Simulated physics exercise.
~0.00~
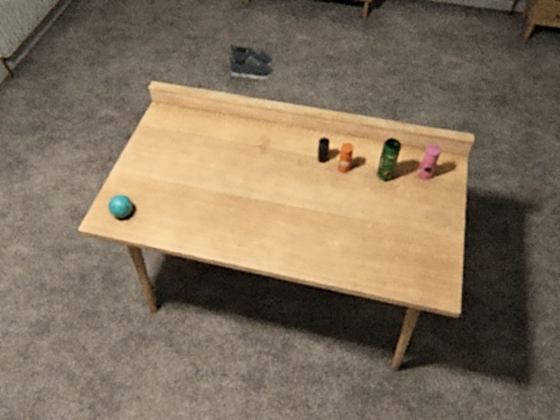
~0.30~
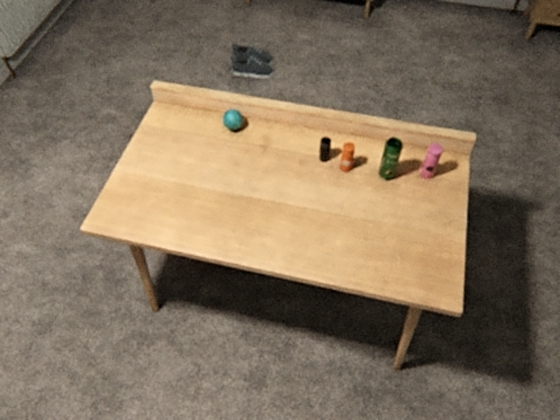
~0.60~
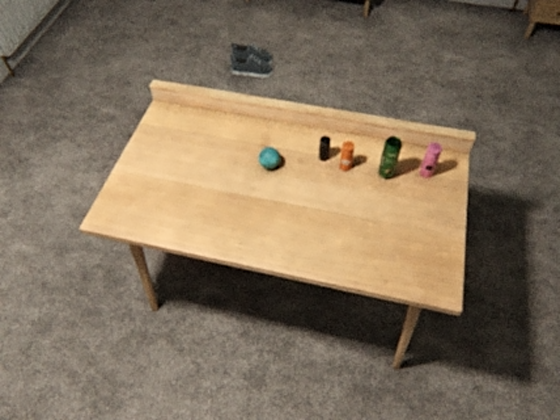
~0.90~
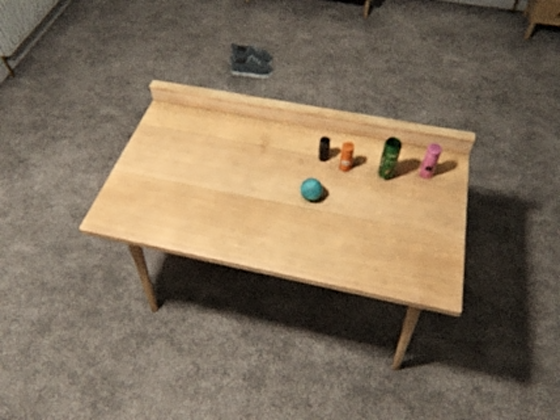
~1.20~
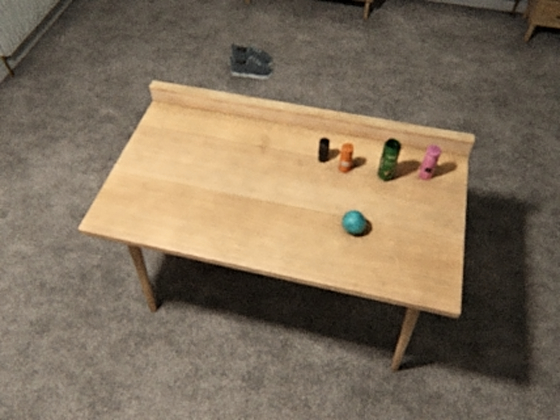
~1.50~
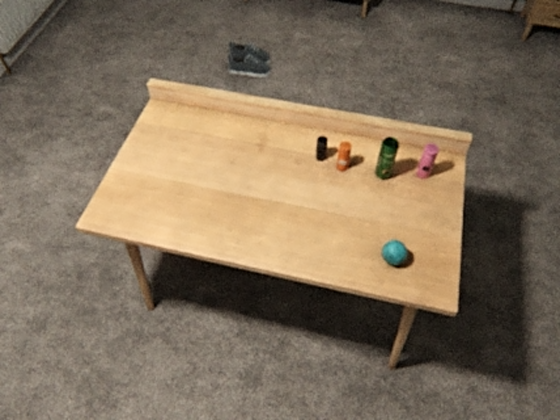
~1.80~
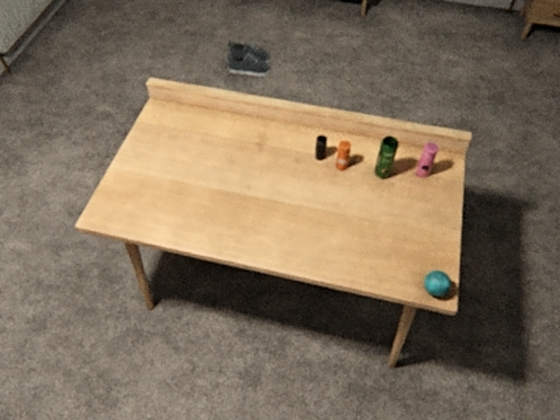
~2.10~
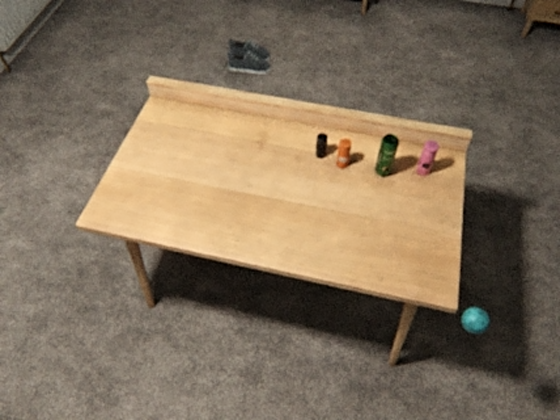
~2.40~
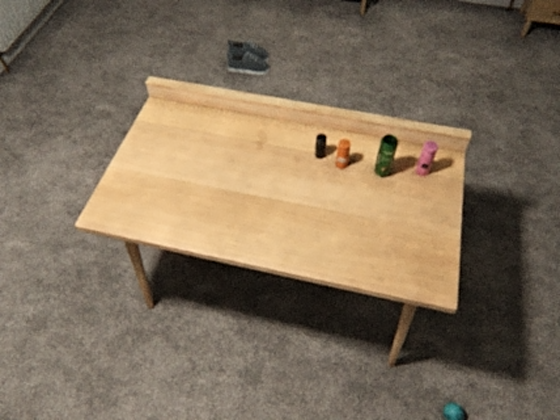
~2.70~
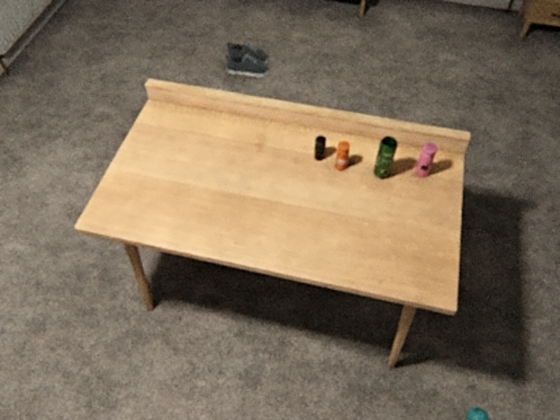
A turquoise ball starts at the near left of a light wooden table and travels up toward the raised rail along the far side. It rebounds near the rail, well left of four standing items, black, orange, green and pink, and heads back down to the right. Rolling diagonally across the open tabletop, it passes in front of the group without touching any of them. It reaches the near right corner, goes over the edge and drops to the grey carpet. The ball ends on the floor, shifting slightly right, while all four items remain upright.
